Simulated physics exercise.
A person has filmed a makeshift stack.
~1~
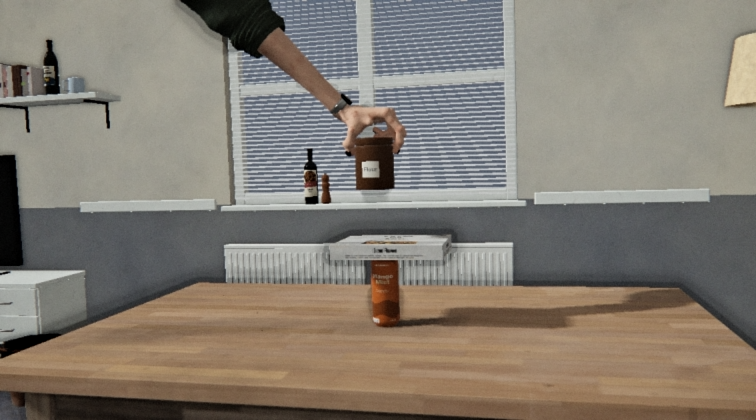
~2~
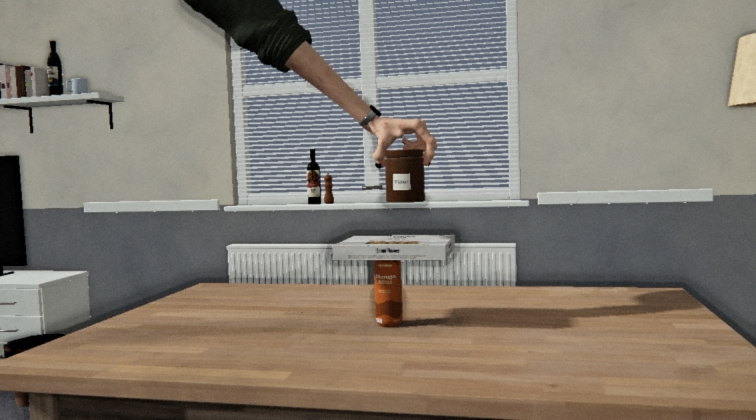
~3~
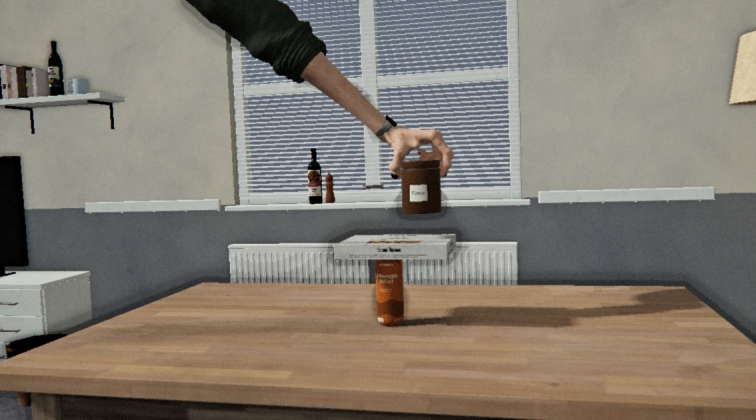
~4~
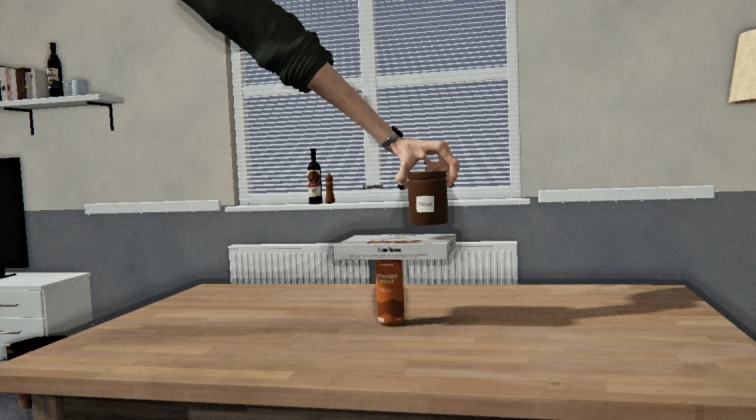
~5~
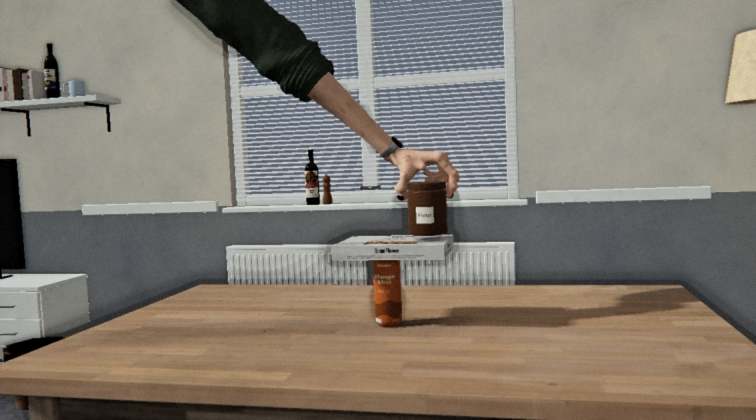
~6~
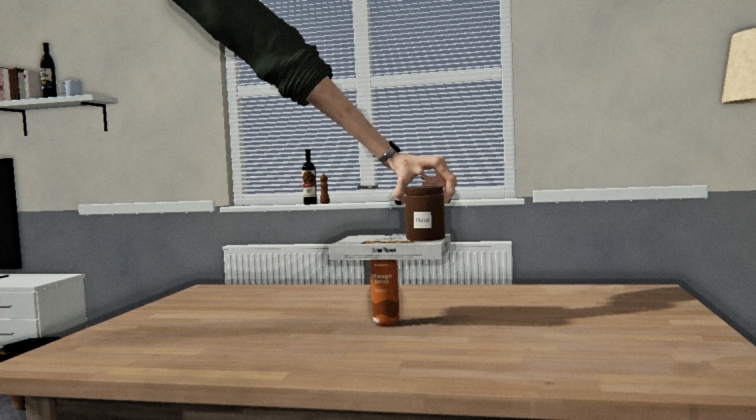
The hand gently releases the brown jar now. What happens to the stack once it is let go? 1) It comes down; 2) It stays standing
1, it comes down.
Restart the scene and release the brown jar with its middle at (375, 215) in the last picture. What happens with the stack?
What happens next is that it remains standing.
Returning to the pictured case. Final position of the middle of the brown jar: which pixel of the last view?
Near (494, 305).
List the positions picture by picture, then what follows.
In the first frame, still above its spot; brown jar (375, 164); orange can (385, 290).
In the second frame, still above its spot; brown jar (405, 176); orange can (388, 290).
In the third frame, still above its spot; brown jar (421, 187); orange can (390, 289).
In the fourth frame, still above its spot; brown jar (428, 197); orange can (390, 289).
In the fifth frame, still above its spot; brown jar (428, 208); orange can (388, 290).
In the sixth frame, set down, still held; brown jar (425, 213); orange can (385, 289).
Then, 0.30 s after the last picture, brown jar now fallen; white packet tipped 43° from how it was.
Then, 0.40 s after the last picture, white packet now fallen.
Then, 0.50 s after the last picture, things are still on the move.
Then, 0.70 s after the last picture, brown jar resting near (494, 307).
By the end, fallen, brown jar and white packet; orange can in place. Seen from the same camera at the end, brown jar near (494, 305). The stack loses its balance.
